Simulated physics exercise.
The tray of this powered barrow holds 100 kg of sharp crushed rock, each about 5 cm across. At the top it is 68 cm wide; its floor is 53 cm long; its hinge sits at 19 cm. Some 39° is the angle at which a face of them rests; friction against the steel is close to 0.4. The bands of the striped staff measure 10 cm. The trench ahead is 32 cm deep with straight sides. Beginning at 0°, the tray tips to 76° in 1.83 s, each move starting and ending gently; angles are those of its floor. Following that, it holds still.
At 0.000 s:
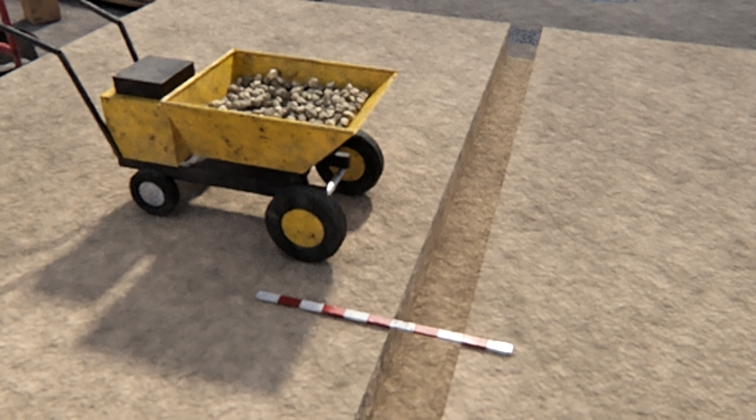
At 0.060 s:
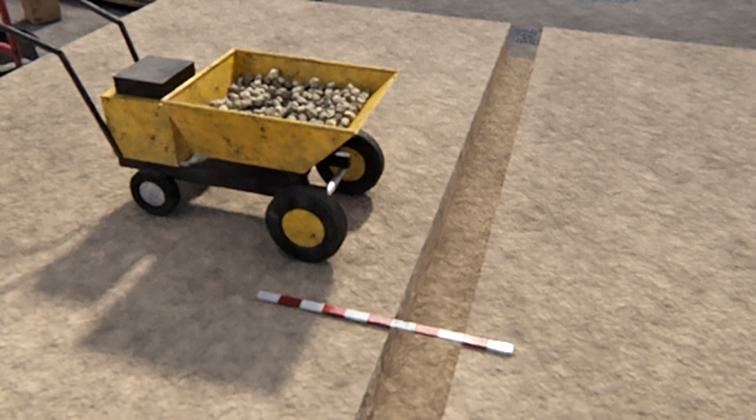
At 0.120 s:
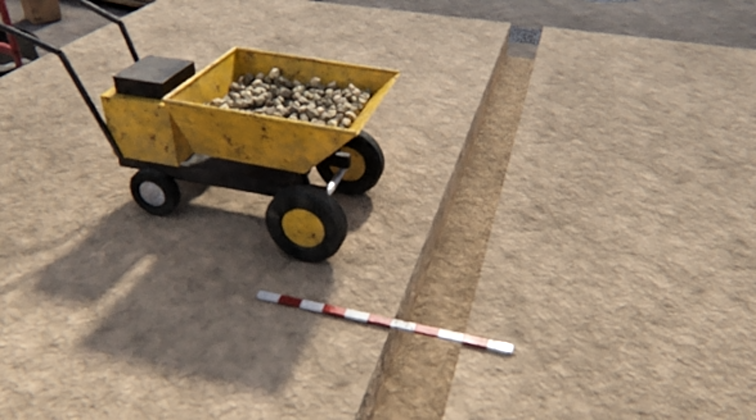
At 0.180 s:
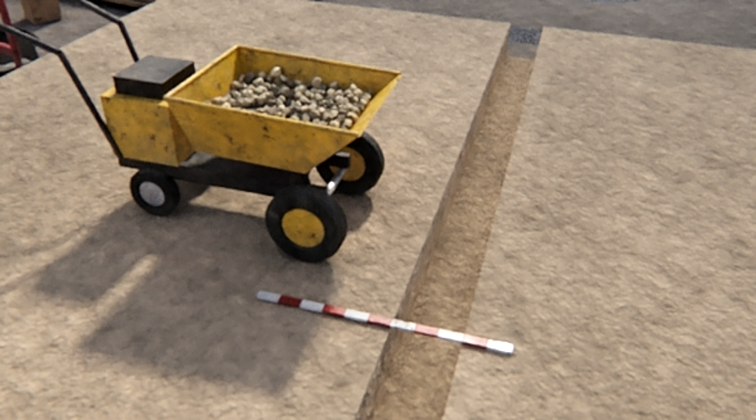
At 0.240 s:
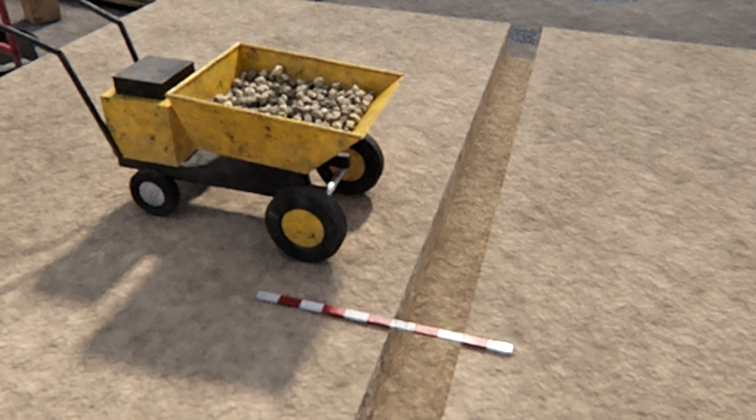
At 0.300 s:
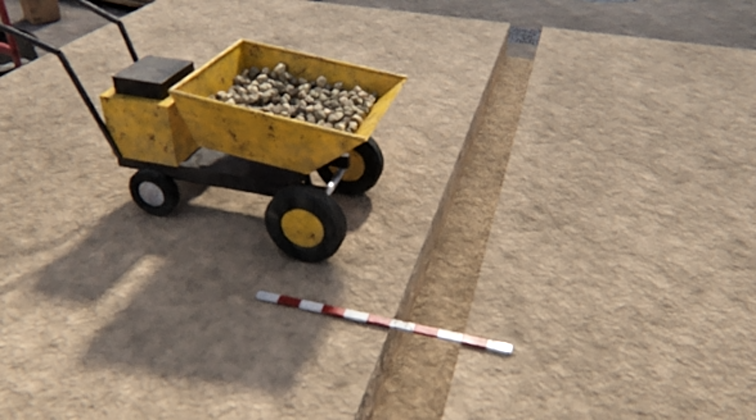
On bare sandy ground beside a narrow trench, a yellow barrow's stone-filled tray tilting slightly and slowly, its wheels staying still.
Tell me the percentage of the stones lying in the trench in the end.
Close to 96 %.
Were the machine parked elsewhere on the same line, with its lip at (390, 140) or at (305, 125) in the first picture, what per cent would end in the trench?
About 20 per cent from the first spot, about 50 from the second.
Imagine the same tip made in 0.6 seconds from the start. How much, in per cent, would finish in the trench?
In that case some 70 per cent.
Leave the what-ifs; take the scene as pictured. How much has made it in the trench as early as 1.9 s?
By then, around 60 percent.
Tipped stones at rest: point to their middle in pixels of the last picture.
Roughly (456, 283), I'd say.
After 1.4 s the floor is at 64°; 100 % in the tray; the foremost stones are at (432, 215).
After 1.9 s the floor is at 76°; 38 % in the tray, 60 % in the trench, 2 % past the trench; the foremost stones are at (497, 252).
After 2.3 s the floor is at 76°; 7 % in the tray, 89 % in the trench, 4 % past the trench; the foremost stones are at (519, 253).
After 4.2 s the floor is at 76°; 0 % in the tray, 96 % in the trench, 4 % past the trench; the foremost stones are at (520, 252).
